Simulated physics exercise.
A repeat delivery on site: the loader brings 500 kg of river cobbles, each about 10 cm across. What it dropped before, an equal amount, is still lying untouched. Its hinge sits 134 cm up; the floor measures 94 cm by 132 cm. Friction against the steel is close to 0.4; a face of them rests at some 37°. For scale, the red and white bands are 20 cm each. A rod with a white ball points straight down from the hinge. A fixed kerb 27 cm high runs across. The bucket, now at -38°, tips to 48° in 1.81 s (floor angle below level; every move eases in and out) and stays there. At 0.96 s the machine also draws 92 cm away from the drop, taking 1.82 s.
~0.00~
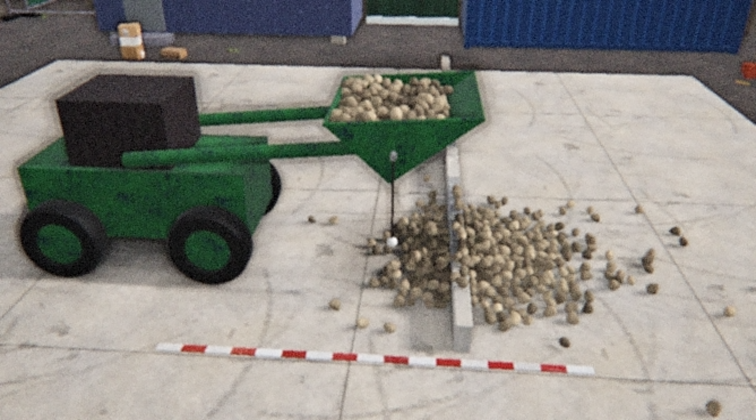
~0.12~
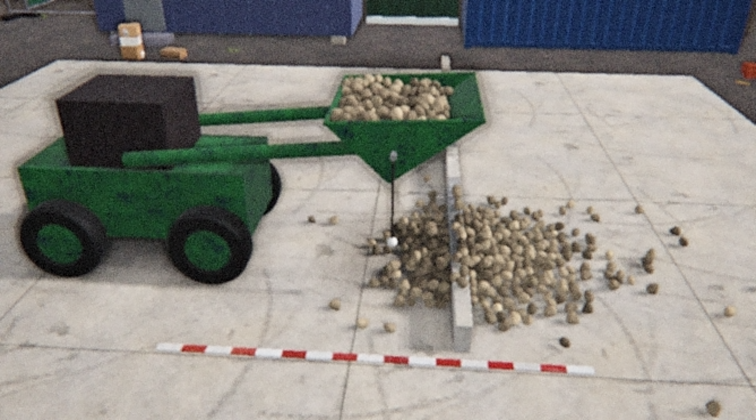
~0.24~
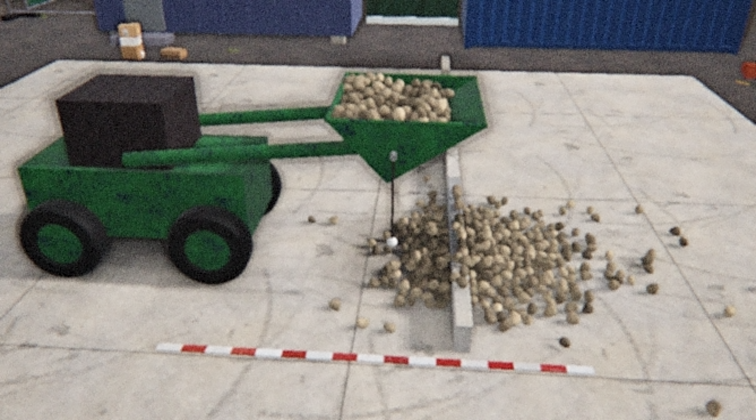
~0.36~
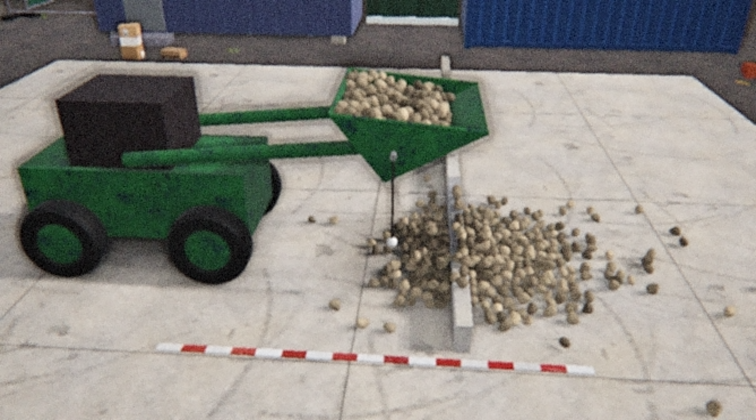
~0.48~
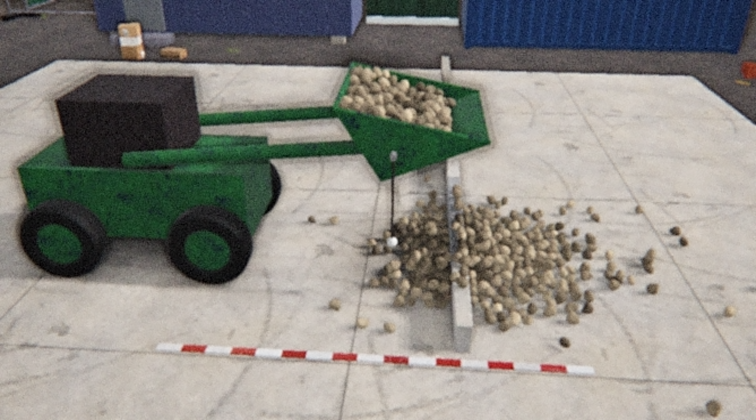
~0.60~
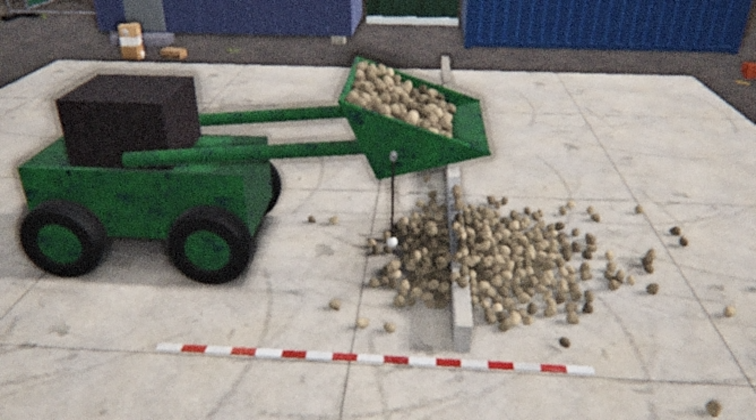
To begin with, a green loader holds a bucket of rounded stones almost still above a scattered heap lying on both sides of a low kerb. Then the bucket slowly tilts forward, its right edge dipping and its back rising, while the stones inside shift slightly and the wheels stay put.
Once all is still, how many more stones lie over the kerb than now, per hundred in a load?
Some 26 per cent is added.
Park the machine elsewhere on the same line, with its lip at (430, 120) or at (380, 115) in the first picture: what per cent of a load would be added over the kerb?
Near 0 per cent from the first place, 0 from the second.
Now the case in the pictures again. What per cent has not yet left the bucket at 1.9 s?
It holds some 0 per cent.
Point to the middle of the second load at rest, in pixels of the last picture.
Their middle is at about (430, 242).
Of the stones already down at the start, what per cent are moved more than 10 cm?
About 5 per cent.
After 1.4 s the floor is at 35°; in per cent of one load, 88 in the bucket, 47 on this side of the kerb, 66 over the kerb; the foremost stones are at (677, 256).
After 1.9 s the floor is at 48°; in per cent of one load, 1 in the bucket, 109 on this side of the kerb, 90 over the kerb; the foremost stones are at (677, 256).
After 3.2 s the floor is at 48°; in per cent of one load, 0 in the bucket, 110 on this side of the kerb, 91 over the kerb; the foremost stones are at (677, 256).
After 6.1 s the floor is at 48°; in per cent of one load, 0 in the bucket, 110 on this side of the kerb, 91 over the kerb; the foremost stones are at (677, 256). Net gain over the kerb, 26.
